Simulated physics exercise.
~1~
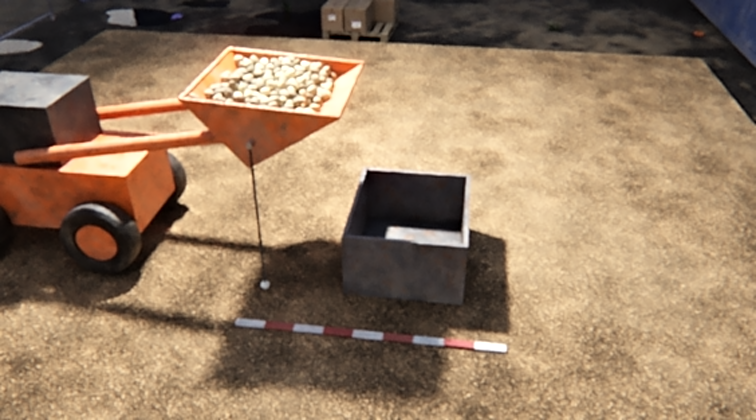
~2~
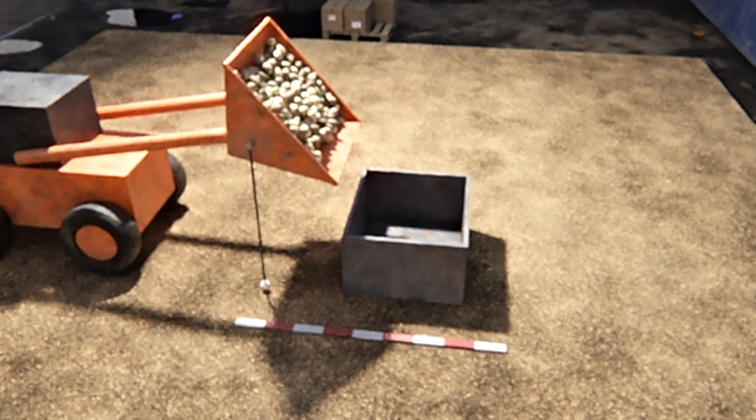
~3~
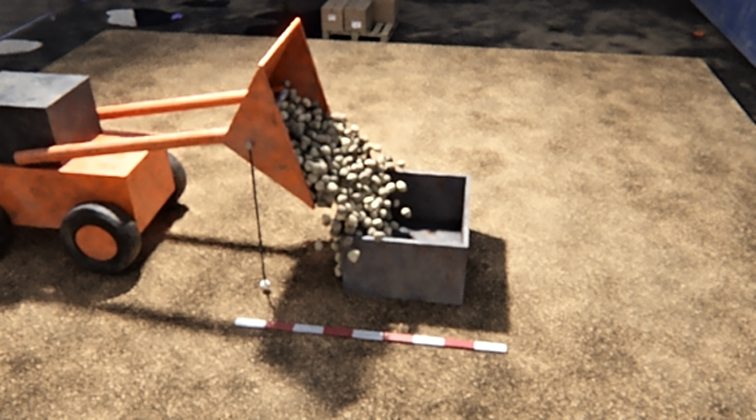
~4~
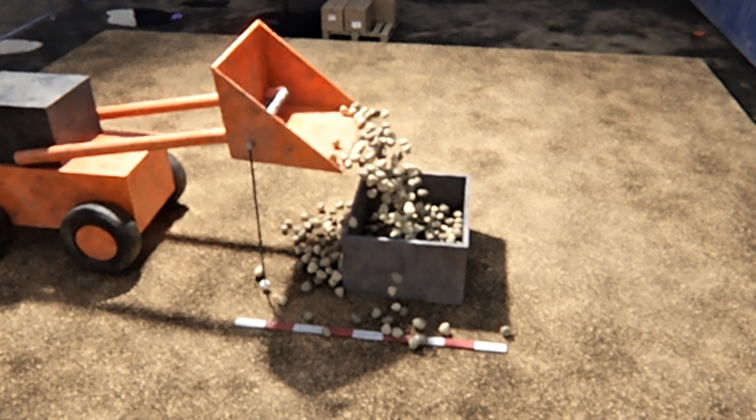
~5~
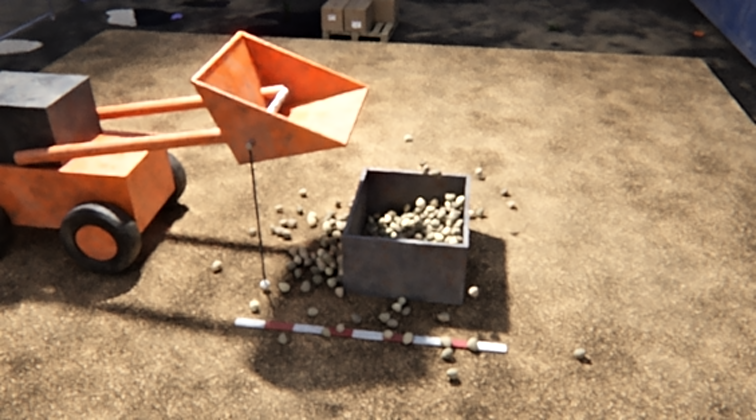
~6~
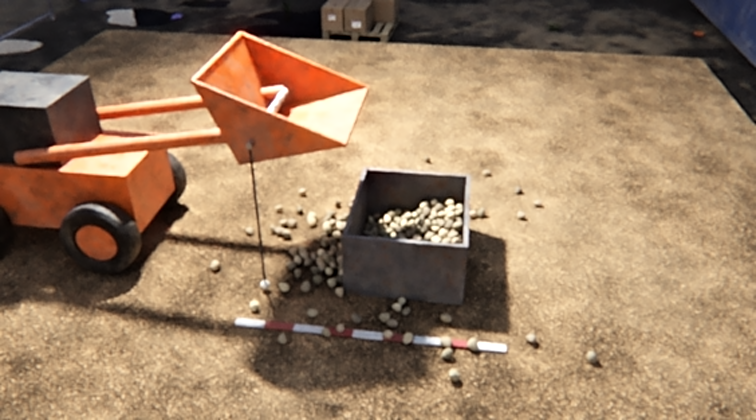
On a building site, an orange loader tips stones into a bin, spilling some around it.
